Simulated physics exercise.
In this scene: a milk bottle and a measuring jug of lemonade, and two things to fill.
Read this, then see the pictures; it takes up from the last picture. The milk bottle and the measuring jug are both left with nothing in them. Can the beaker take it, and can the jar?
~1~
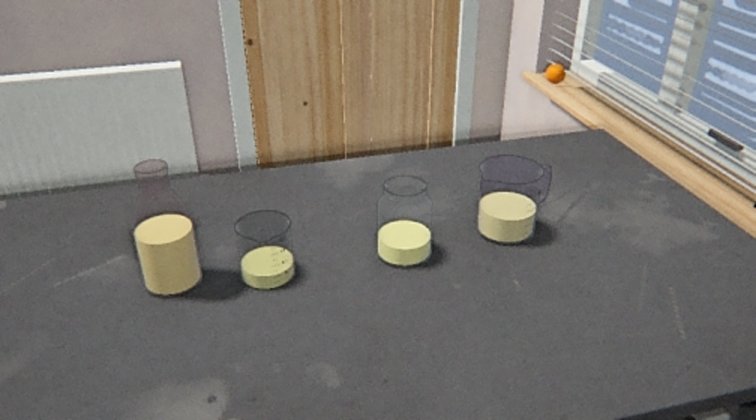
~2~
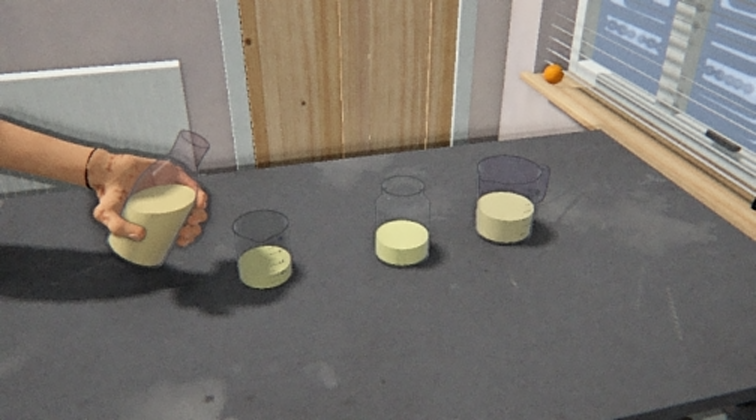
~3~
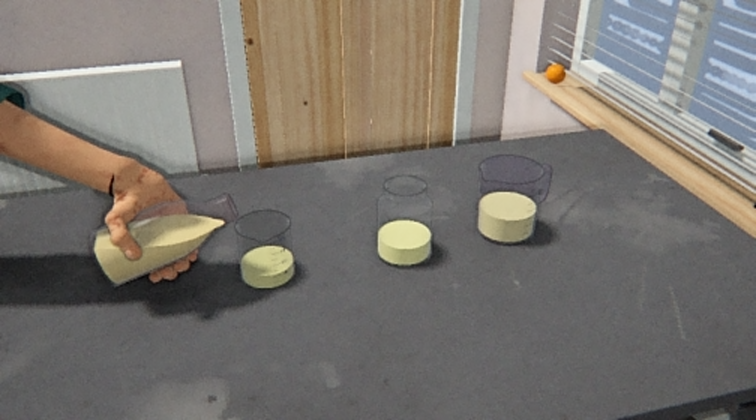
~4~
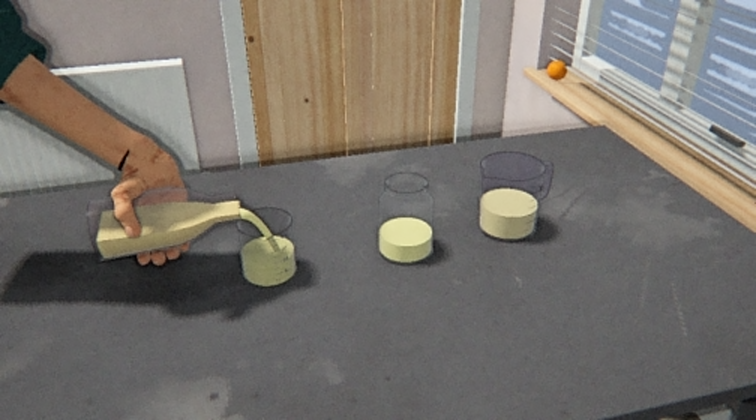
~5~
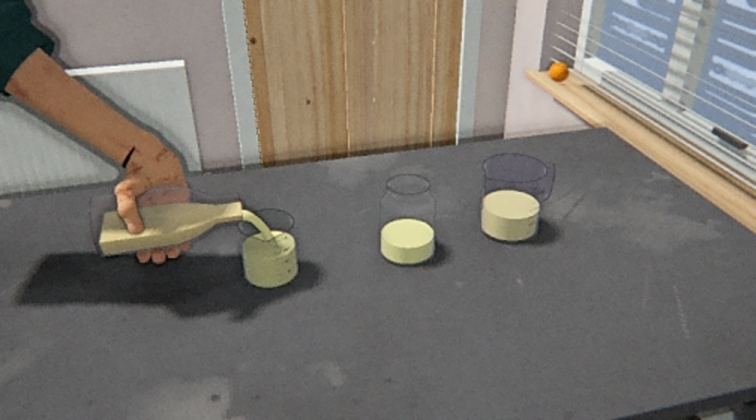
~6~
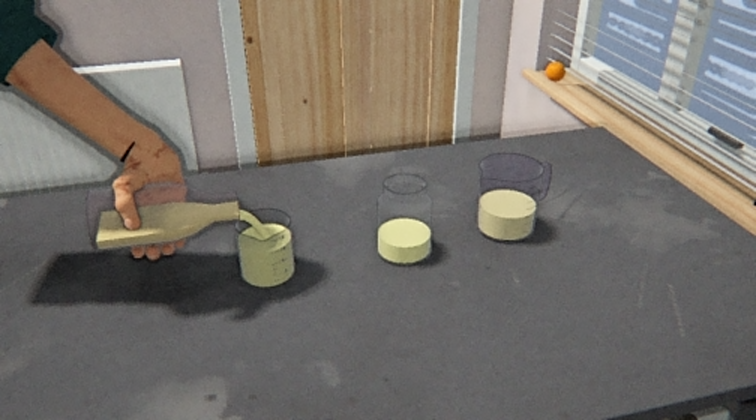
The beaker is going to be too small for that pour, the jar is going to be big enough for that pour.
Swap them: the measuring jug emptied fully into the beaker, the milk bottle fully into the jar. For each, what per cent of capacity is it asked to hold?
Roughly 90 % and 100 %.
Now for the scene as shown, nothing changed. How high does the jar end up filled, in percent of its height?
The level sits near 65 per cent of the height.
Next, the beaker is nearly full.
After that, the beaker is full to the brim with a puddle round it.
Finally, the beaker is full to the brim with a puddle round it; the jar is about two thirds full.
